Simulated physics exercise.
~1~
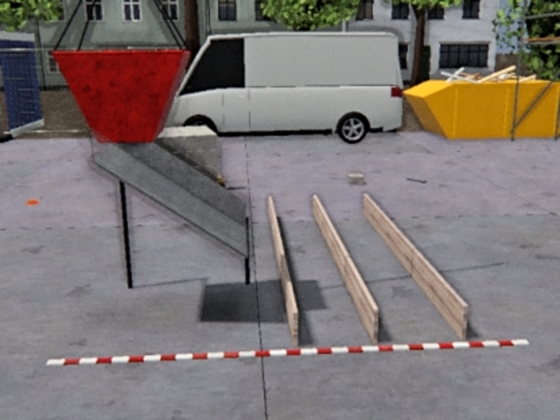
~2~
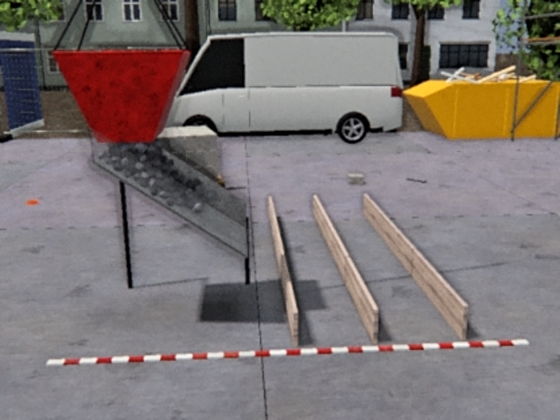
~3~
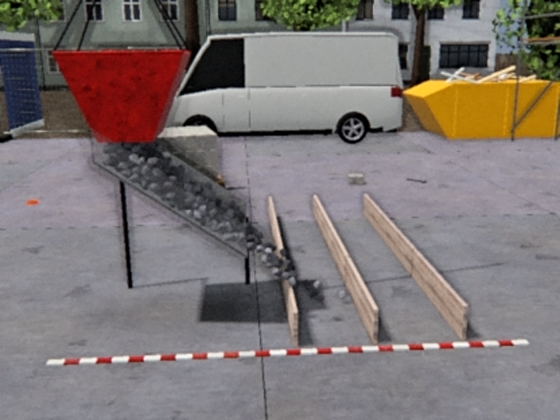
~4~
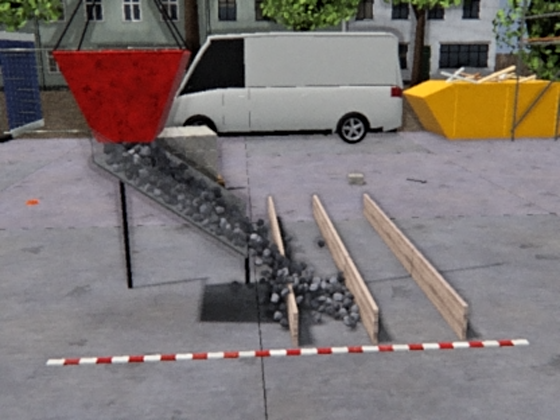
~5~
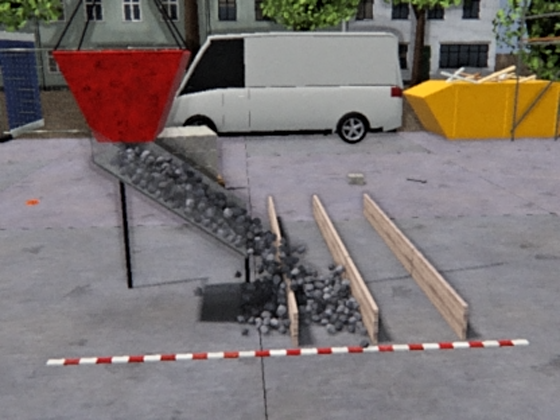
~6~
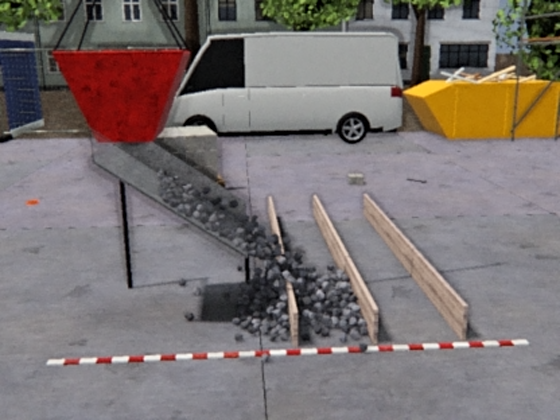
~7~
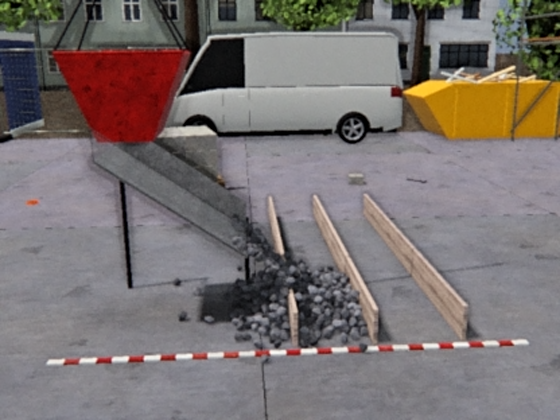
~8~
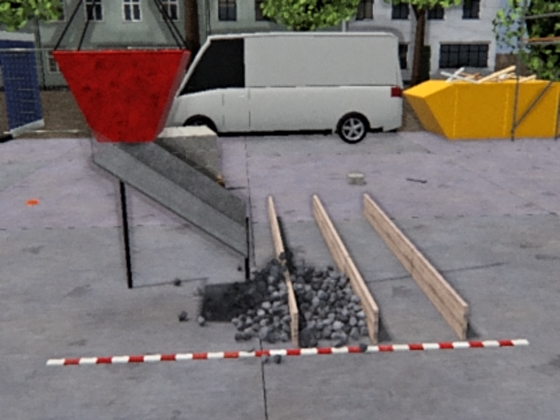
Dark stones pour from a red skip down a steel slope and pile around the left plank.
